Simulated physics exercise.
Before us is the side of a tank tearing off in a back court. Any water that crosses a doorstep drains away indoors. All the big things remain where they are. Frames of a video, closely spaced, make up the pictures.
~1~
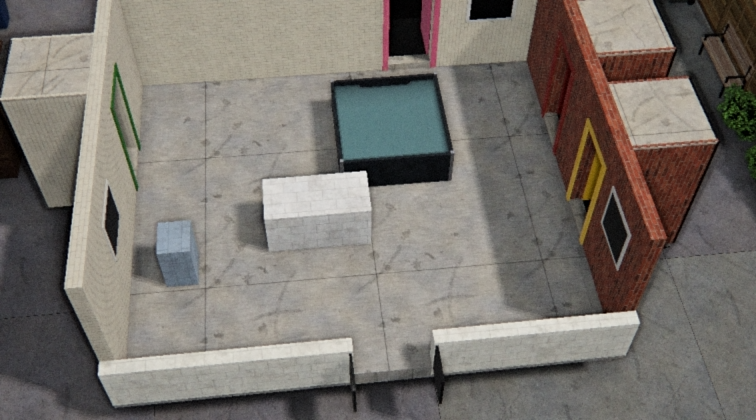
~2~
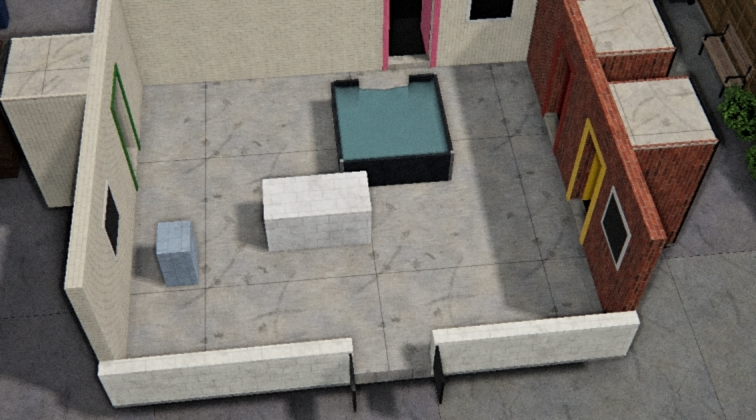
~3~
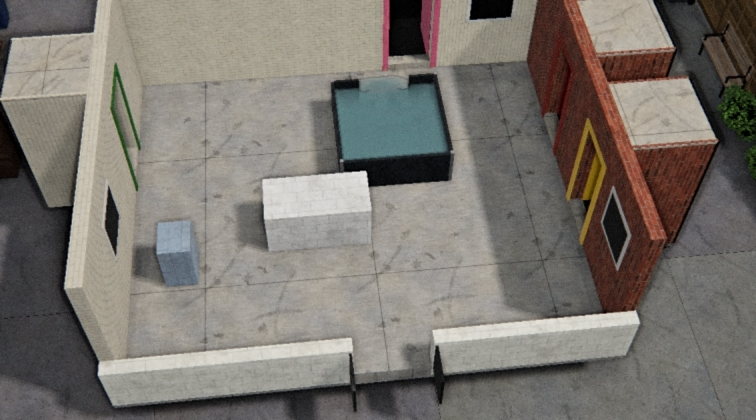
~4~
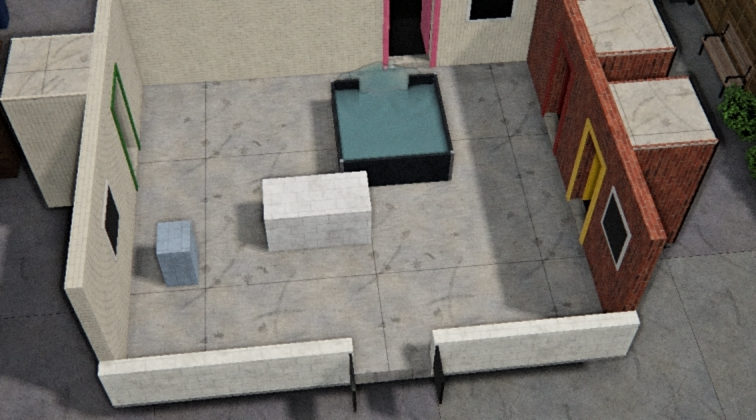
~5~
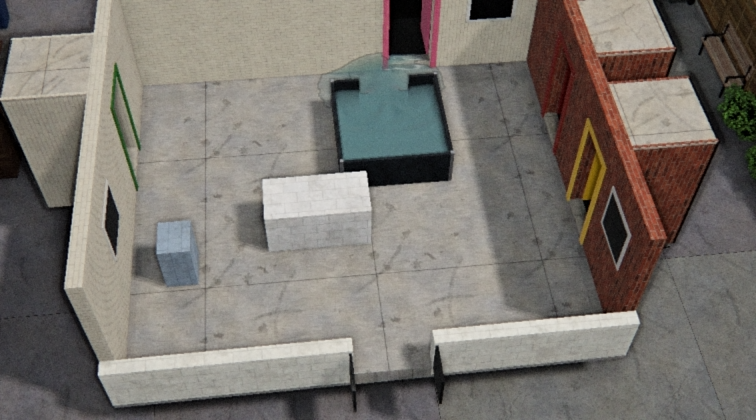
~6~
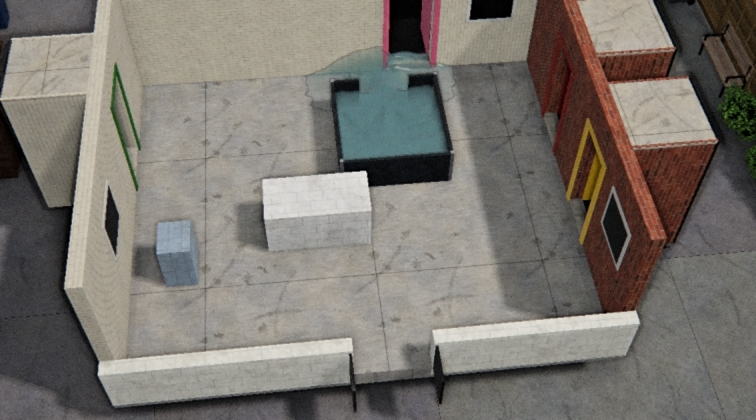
In a back court, a dark-sided water tank's far side opening, water pouring out and spreading across paving near a pink-framed doorway.
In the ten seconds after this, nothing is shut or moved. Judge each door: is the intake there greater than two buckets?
The red door will be at or under the cap. The green door will be at or under the cap. The yellow door will be at or under the cap. The pink door will be over the cap.
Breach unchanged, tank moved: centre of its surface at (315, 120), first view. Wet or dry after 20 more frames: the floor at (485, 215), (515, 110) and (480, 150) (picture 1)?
In turn: Clear, covered, under water.
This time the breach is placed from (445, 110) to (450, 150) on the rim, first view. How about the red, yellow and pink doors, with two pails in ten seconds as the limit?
Result: Red gets too much, yellow gets too much, pink keeps within bounds.
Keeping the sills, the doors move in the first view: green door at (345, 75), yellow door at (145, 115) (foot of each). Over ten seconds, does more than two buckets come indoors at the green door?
Note - green door: Comes out above.
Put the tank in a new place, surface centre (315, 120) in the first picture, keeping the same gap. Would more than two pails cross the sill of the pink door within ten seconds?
Well, in that setup the pink door remains below.
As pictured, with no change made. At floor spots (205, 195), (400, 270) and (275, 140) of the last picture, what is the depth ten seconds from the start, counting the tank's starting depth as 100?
Respectively 4, 6 and 2 per cent.
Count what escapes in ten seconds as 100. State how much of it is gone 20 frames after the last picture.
About 70 per cent.
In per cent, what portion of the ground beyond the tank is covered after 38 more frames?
Around 65 percent.
A moment on, water covers 10 % of the floor; the red door not reached, the green door not reached, the yellow door not reached, the pink door far over two buckets in.
Next, water covers 25 % of the floor; the red door wet at the sill, nothing in, the green door not reached, the yellow door not reached, the pink door far over two buckets in.
Then, water covers 40 % of the floor; the red door wet at the sill, nothing in, the green door wet at the sill, nothing in, the yellow door wet at the sill, nothing in, the pink door far over two buckets in.
Later, water covers 65 % of the floor; the red door wet at the sill, nothing in, the green door wet at the sill, nothing in, the yellow door wet at the sill, nothing in, the pink door far over two buckets in.
In the end, water covers 85 % of the floor; the red door wet at the sill, nothing in, the green door wet at the sill, nothing in, the yellow door wet at the sill, nothing in, the pink door far over two buckets in.
